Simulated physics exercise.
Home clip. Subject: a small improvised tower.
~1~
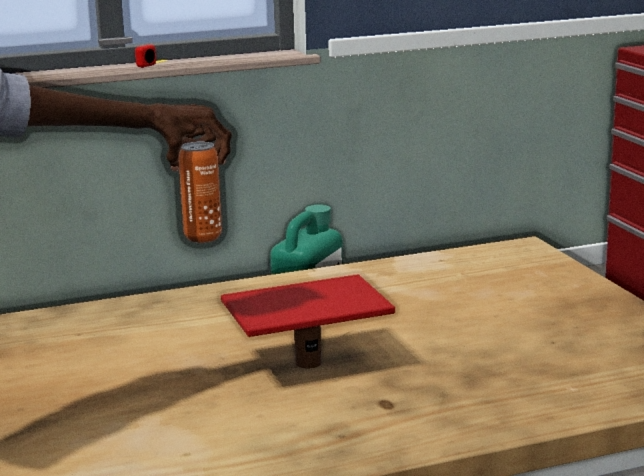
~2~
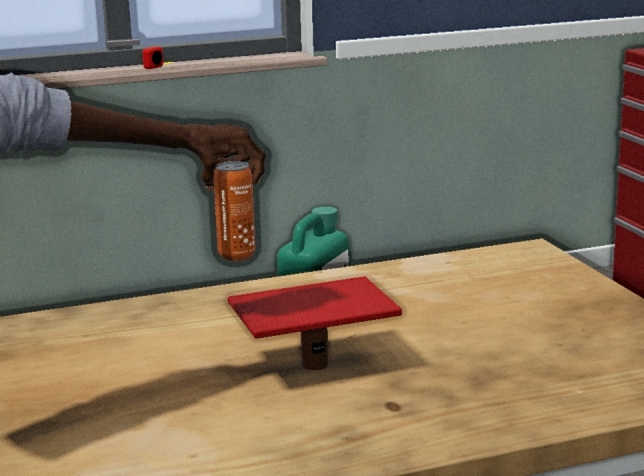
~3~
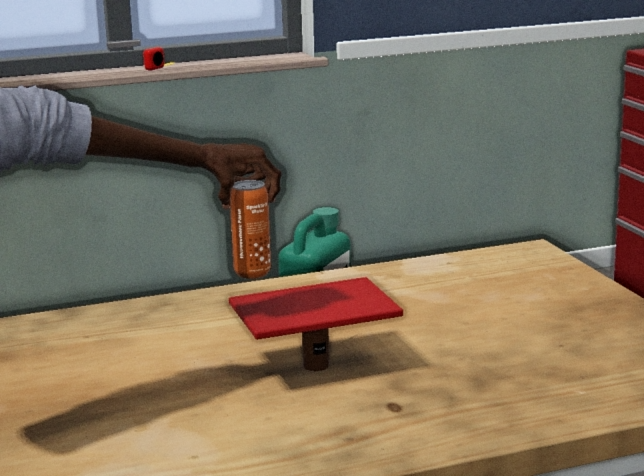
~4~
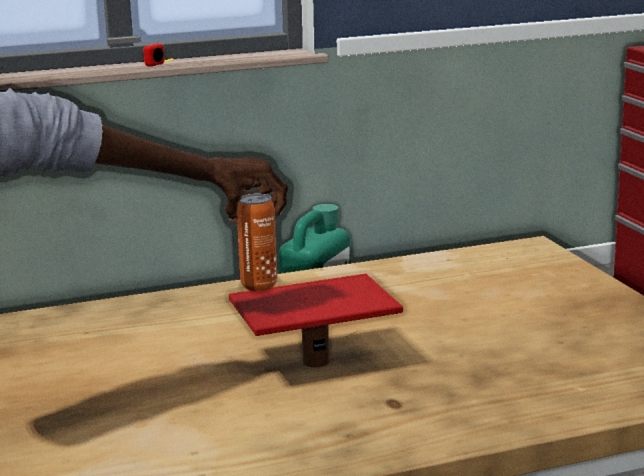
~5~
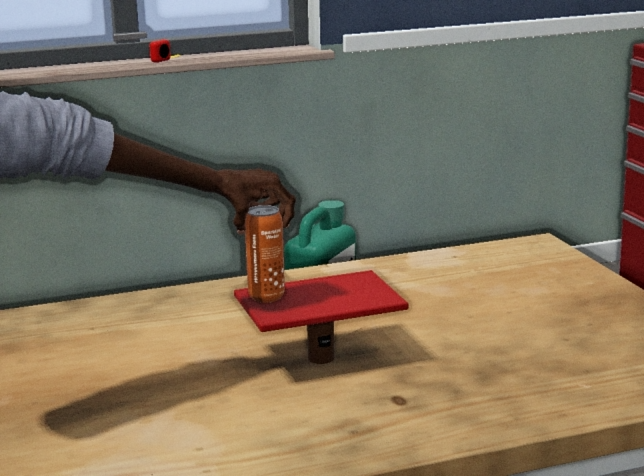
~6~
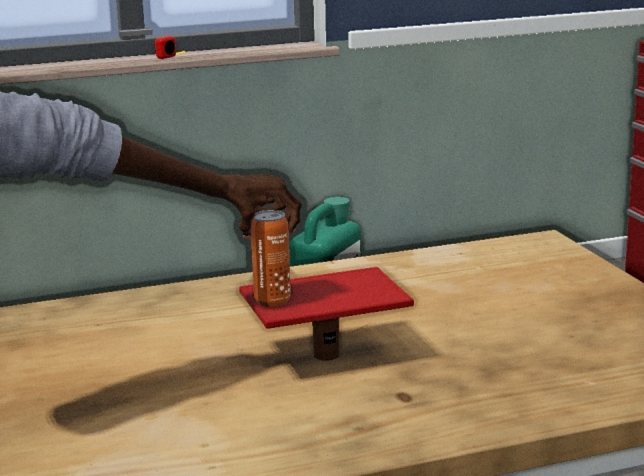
An orange can, gripped from above by a hand, came down and to the right onto the left side of a red lid balanced on a small dark object on a wooden table.
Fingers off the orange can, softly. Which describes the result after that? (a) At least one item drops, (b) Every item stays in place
At least one item drops (a).
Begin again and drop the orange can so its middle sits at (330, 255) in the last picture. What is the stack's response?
What happens next is that it remains standing.
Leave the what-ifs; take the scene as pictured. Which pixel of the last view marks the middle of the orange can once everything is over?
Near (190, 372).
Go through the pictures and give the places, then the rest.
Coming down; orange can (200, 193); red lid (307, 304), in the first picture.
Coming down; orange can (235, 211); red lid (313, 306), in the second picture.
Coming down; orange can (250, 230); red lid (315, 306), in the third picture.
Coming down; orange can (257, 243); red lid (314, 303), in the fourth picture.
Coming down; orange can (265, 255); red lid (320, 299), in the fifth picture.
In place under the hand; orange can (271, 260); red lid (325, 296), in the sixth picture.
Then, 0.40 s on from there, orange can now fallen; red lid turned 64° from how it was put.
Then, 0.60 s on from there, red lid turned 42° from how it was put.
In the end, fallen, red lid and orange can; brown shaker unmoved. At the end, from the last picture's camera, orange can near (190, 372). The stack gives way.
